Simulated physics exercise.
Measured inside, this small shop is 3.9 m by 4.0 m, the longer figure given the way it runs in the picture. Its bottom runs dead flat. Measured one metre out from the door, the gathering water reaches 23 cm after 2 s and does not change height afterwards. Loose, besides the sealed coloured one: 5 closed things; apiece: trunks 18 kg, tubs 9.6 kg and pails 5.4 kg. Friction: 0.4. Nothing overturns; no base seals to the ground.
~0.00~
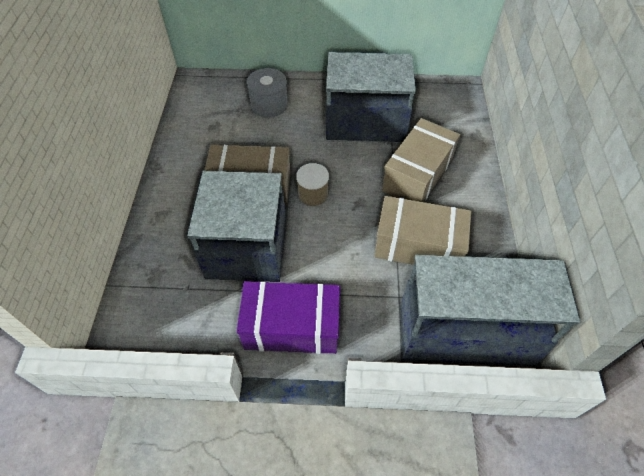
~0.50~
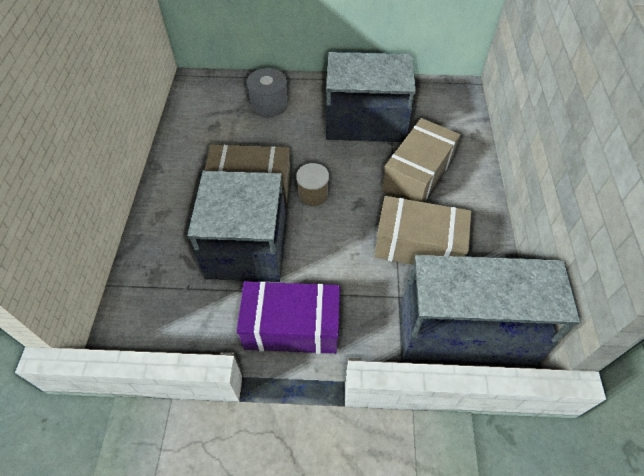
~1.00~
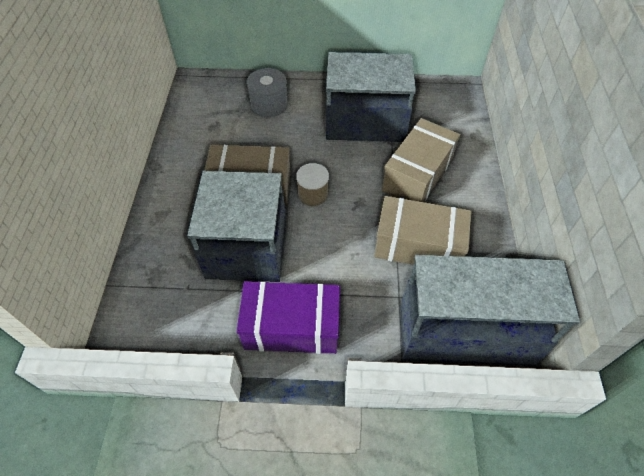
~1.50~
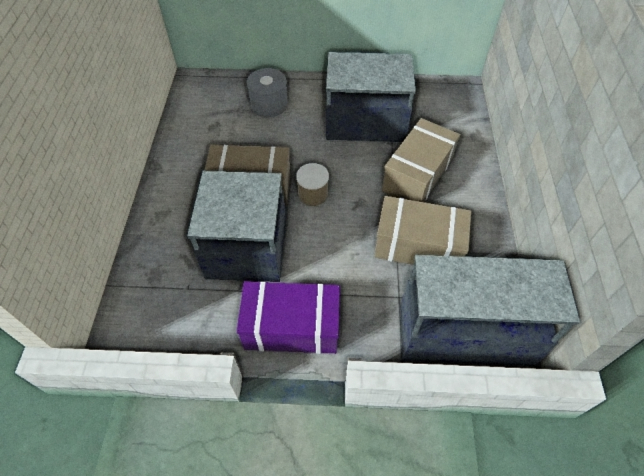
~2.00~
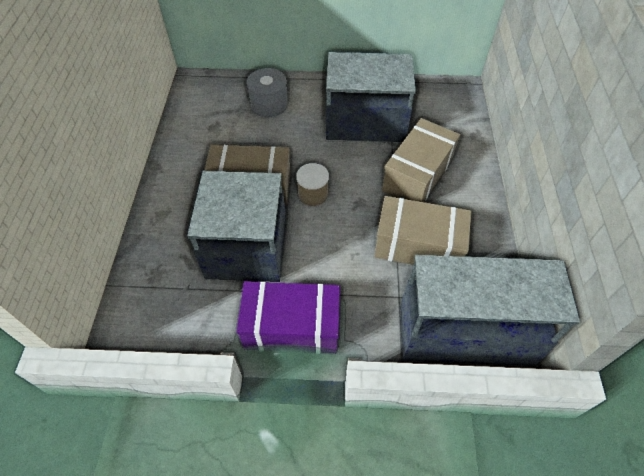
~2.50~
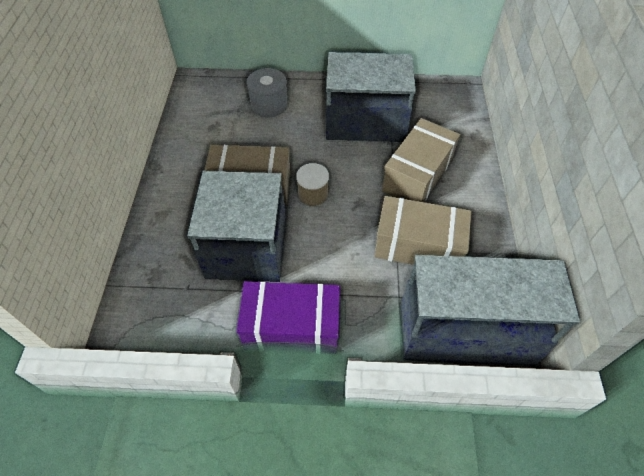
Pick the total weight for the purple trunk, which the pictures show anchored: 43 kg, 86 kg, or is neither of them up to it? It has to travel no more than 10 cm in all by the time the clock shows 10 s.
Neither is up to it.
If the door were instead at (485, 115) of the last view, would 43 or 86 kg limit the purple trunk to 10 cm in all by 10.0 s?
If so, then the first option suffices.
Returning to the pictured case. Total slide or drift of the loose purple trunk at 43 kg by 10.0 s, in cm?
It covers about 140 cm altogether.
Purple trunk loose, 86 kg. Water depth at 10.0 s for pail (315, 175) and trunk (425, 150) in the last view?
Close to 8 and 12 centimetres.
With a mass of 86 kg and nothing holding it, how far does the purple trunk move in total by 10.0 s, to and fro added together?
I'd put it near 20 cm in all.
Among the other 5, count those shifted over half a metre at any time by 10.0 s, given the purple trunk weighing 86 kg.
The tally stands at 5.
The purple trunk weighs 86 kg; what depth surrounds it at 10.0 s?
Depth: Approx. 8 cm.
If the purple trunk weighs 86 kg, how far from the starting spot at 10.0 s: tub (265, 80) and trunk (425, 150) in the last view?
One is off by 60 cm, the other by 120 cm, in the order asked.
After 3.5 s the purple trunk would be 35 cm from its start with 43 kg and 23 cm from its start with 86 kg; 8 cm of water round it then.
After 4.5 s the purple trunk would be 35 cm from its start with 43 kg and 23 cm from its start with 86 kg; 6 cm of water round it then.
After 7.0 s the purple trunk would be 41 cm from its start with 43 kg and 23 cm from its start with 86 kg; 8 cm of water round it then.
After 10.0 s the purple trunk would be 131 cm from its start with 43 kg and 23 cm from its start with 86 kg; 8 cm of water round it then.
